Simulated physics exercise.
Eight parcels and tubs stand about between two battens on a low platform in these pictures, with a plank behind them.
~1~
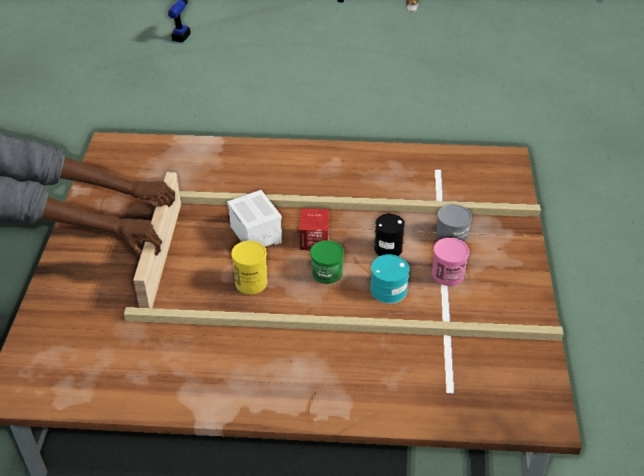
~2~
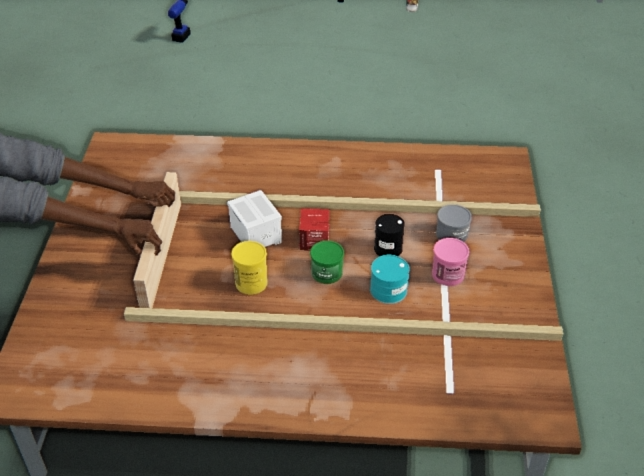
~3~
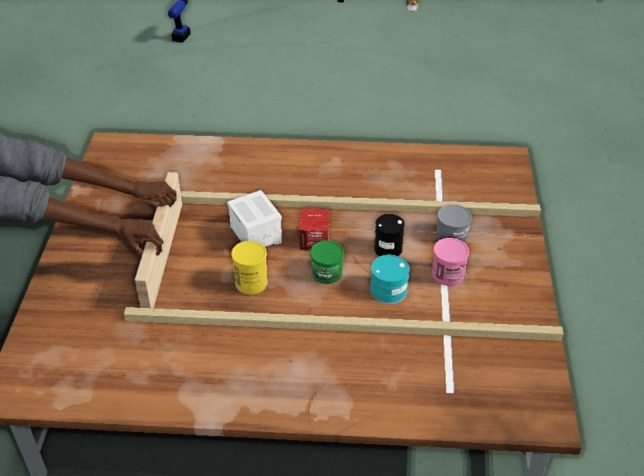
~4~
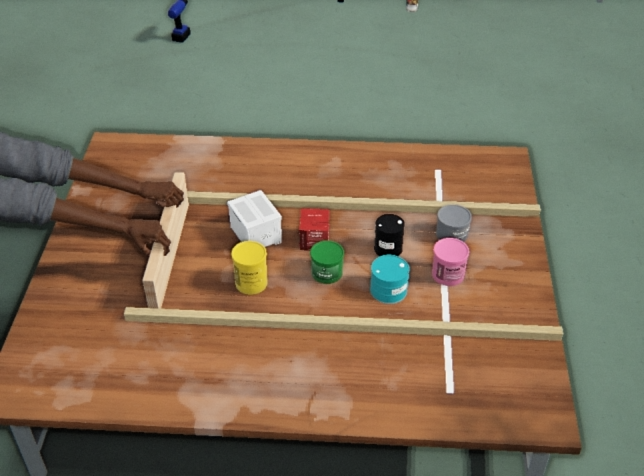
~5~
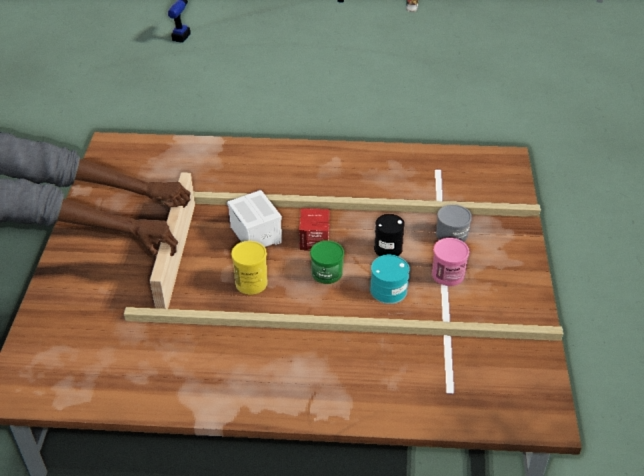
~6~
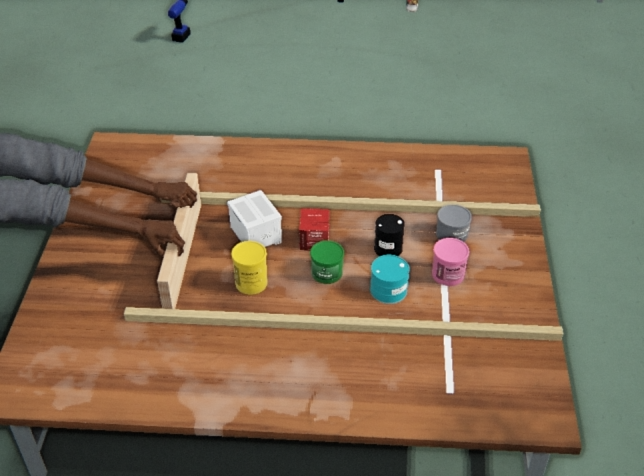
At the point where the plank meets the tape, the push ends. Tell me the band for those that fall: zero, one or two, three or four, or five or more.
I expect none of them to drop off the edge.
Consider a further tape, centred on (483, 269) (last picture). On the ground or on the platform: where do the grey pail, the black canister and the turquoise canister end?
In the end the grey pail keeps its place, the black canister drops and the turquoise canister keeps its place.
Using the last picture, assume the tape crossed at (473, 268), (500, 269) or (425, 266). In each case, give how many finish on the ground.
You'd get 1, then 4, then 0.
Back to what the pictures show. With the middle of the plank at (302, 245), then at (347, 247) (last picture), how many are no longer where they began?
Tally at point one: 4; at point two: 6.
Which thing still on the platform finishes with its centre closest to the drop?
It's the black canister.
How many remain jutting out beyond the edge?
Result: 0.
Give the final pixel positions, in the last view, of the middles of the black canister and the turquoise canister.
The black canister comes to rest at (528, 244), and the turquoise canister comes to rest at (495, 305).
A little later, none off yet; grey pail at rest near (453, 225); pink pail at rest near (450, 262); turquoise canister at rest near (389, 279).
When it is over, the number that fall off is zero.
